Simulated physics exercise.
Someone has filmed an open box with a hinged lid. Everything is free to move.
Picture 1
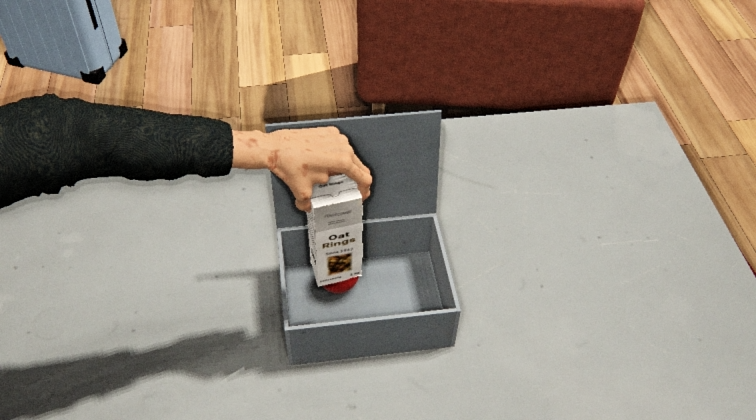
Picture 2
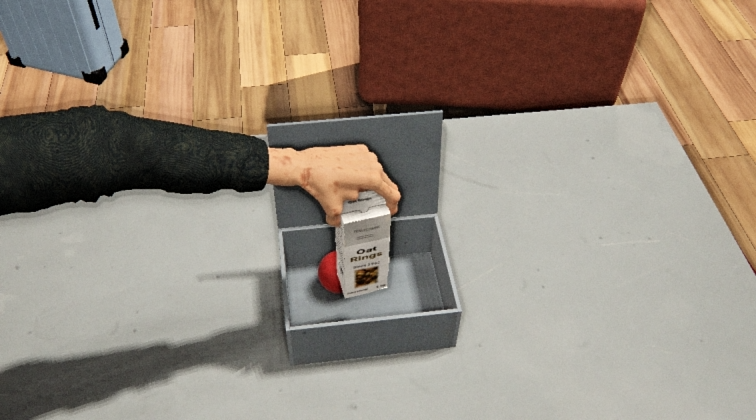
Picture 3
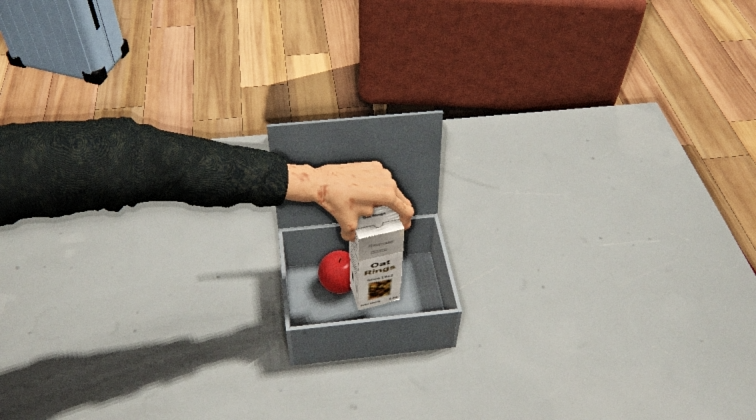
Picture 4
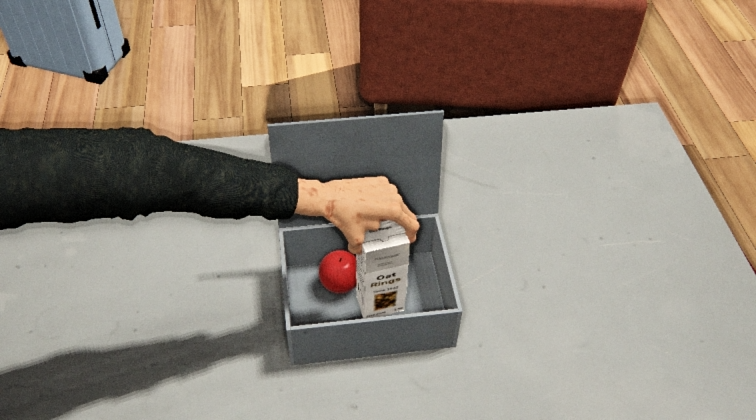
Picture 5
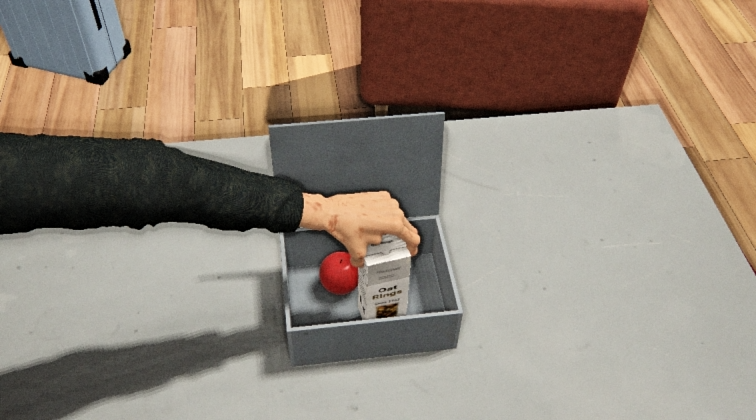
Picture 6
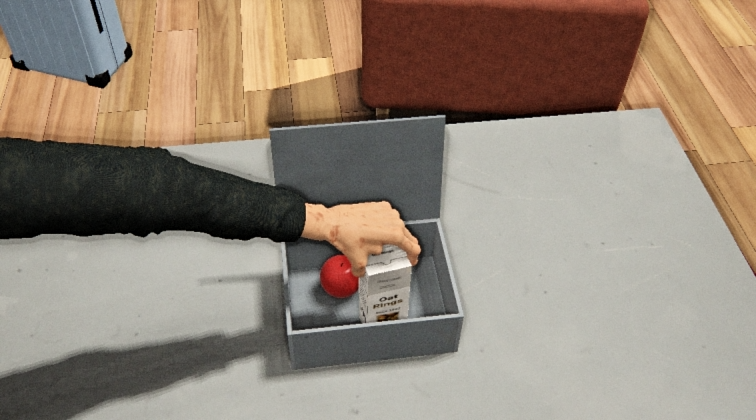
White carton held by a hand moving right and down into an open grey box, beside a red apple.
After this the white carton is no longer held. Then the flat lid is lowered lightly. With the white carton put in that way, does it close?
The lid will not close.
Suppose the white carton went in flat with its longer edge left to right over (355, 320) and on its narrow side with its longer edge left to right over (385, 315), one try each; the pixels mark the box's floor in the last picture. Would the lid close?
First, it closes; second, it shuts flat.
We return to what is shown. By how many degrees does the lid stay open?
About 40°.
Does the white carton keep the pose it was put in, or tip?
The white carton stays as placed.
Then, 1.00 s after the last picture, lid starting down.
Then, 1.40 s after the last picture, lid 72° above the rim.
Then, 1.60 s after the last picture, lid 58° above the rim.
Then, 1.80 s after the last picture, lid 41° above the rim.
At rest, lid 38° above the rim; both in place. Seen from the same camera at the end, white carton near (384, 292).
